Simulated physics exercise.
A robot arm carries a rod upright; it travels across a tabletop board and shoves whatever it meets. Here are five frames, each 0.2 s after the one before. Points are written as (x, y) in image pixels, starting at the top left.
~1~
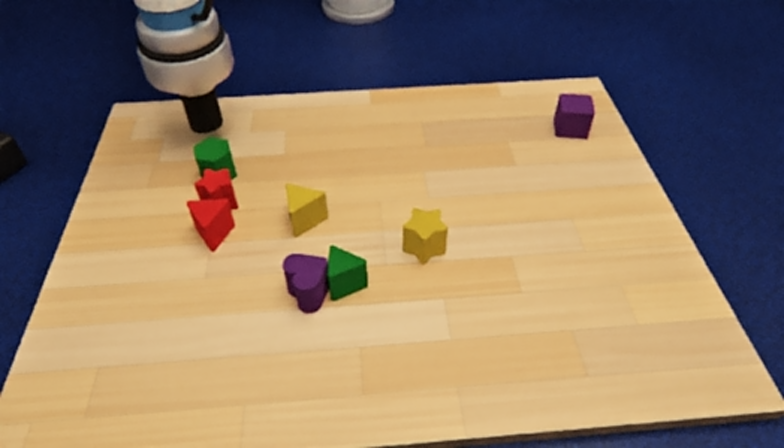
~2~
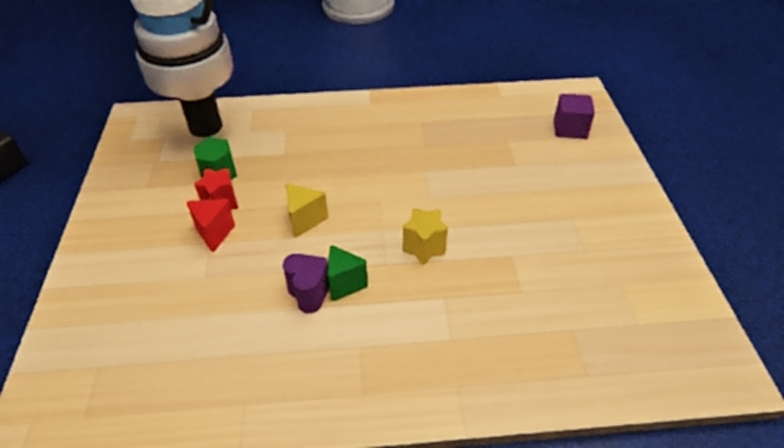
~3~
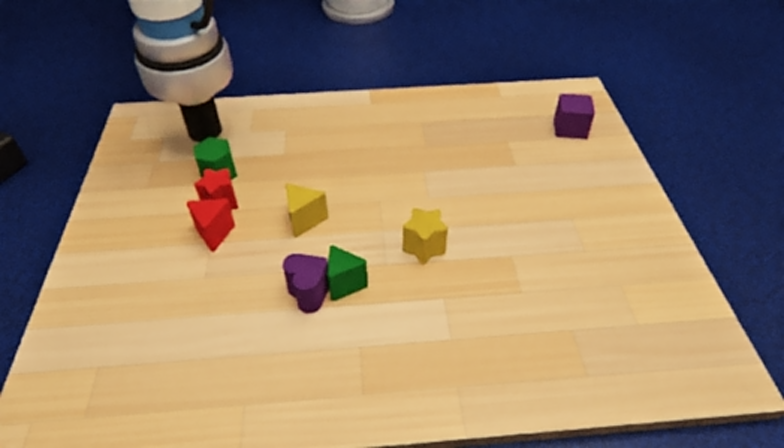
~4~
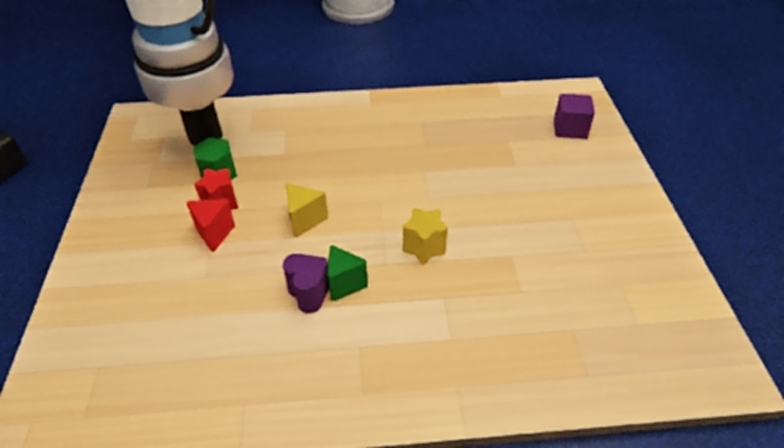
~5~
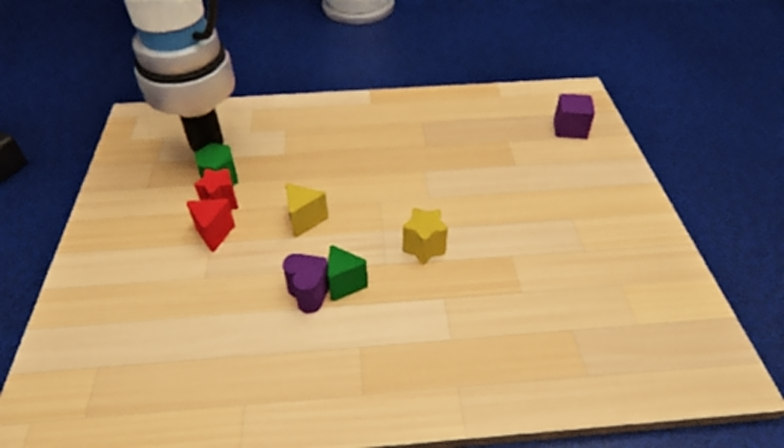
A robot arm's black rod eased down the board toward the green block above the red star and red triangle, and the green block shifted very slightly while the other blocks stayed still.
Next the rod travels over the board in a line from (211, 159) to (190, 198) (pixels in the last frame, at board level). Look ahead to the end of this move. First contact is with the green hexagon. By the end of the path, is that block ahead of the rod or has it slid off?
Gone from the front.
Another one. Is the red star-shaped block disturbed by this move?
By the last moment, the red star-shaped block will have left its place.
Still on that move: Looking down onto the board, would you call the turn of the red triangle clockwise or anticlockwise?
Clockwise.
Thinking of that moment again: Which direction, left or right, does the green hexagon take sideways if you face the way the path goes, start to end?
It heads left.
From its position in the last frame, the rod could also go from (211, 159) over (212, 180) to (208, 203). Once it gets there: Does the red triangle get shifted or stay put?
It will be nudged away from its spot.
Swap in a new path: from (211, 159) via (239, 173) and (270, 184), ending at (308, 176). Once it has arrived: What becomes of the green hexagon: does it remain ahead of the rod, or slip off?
The green hexagon slips off.
The first path, step by step. Halfway along, rod (196, 163); red triangle (207, 212); green hexagon (218, 166); red star-shaped block (218, 188).
At the end, rod (184, 183); red triangle (210, 215), turned 25° clockwise; green hexagon (220, 170), turned 25° anticlockwise; red star-shaped block (225, 193).
